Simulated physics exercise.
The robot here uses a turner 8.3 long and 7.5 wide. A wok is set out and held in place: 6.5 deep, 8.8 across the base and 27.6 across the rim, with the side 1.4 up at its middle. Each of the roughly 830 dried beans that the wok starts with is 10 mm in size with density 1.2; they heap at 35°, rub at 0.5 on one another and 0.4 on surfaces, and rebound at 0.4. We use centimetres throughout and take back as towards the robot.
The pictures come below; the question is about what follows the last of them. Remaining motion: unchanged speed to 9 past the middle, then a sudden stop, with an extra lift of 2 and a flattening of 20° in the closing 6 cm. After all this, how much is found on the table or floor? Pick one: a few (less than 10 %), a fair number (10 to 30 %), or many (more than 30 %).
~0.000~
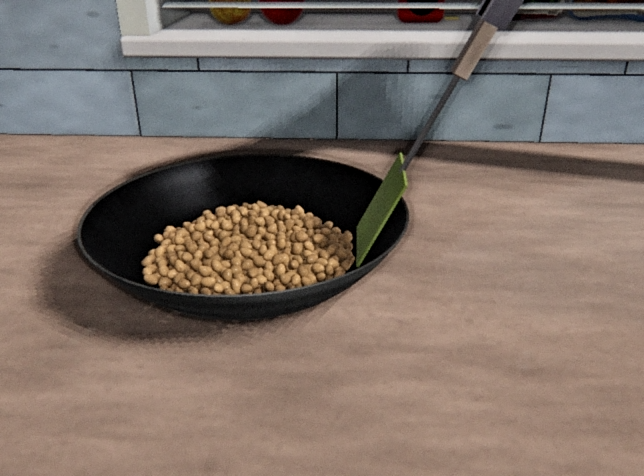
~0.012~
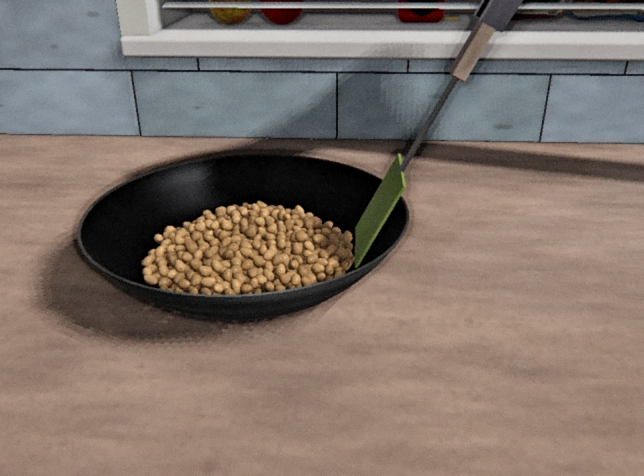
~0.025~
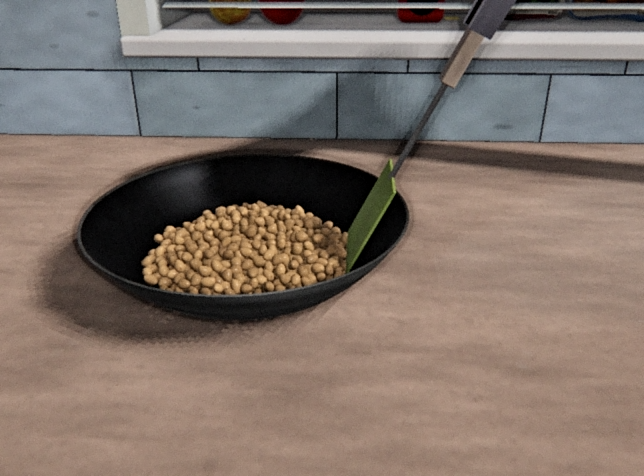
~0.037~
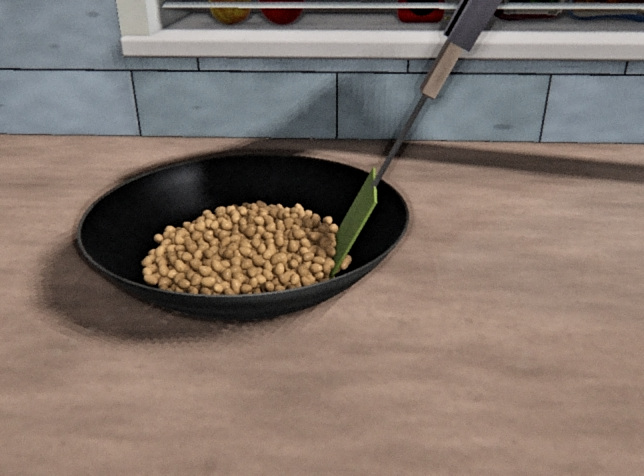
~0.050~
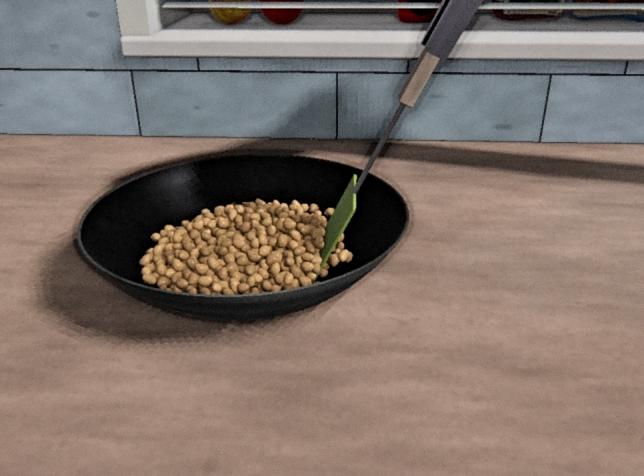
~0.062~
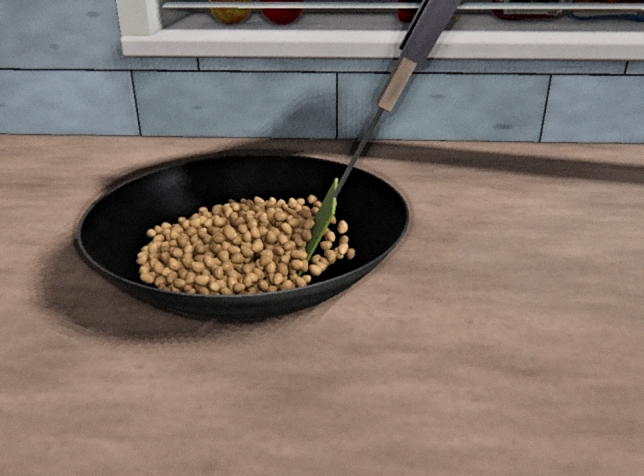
Many, more than 30 %.
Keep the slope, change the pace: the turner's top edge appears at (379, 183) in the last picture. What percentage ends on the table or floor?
Share: Roughly 15 %.
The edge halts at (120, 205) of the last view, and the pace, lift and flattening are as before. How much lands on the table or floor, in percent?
45 %.
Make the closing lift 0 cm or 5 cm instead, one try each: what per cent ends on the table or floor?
Roughly 30 % and then 30 %.
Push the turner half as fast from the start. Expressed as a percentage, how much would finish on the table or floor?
About 20 in a hundred.
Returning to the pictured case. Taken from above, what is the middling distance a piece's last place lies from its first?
Some 6 cm.
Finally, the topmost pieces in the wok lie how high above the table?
Close to 6.0 centimetres high.
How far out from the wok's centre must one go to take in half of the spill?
That distance comes to about 32 cm.
After 0.09 s, sloping 64°, highest piece 9 above the table; 834 in the wok.
After 0.12 s, sloping 59°, highest piece 15 above the table; 832 in the wok, 2 on the blade or in flight.
After 0.34 s, sloping 44°, highest piece 37 above the table; 517 in the wok, 79 on the table or floor, 238 on the blade or in flight.
After 1.39 s, sloping 44°, highest piece 6 above the table; 517 in the wok, 317 on the table or floor.
In the end, 517 in the wok, 317 on the table or floor. That is 38 % on the table or floor.
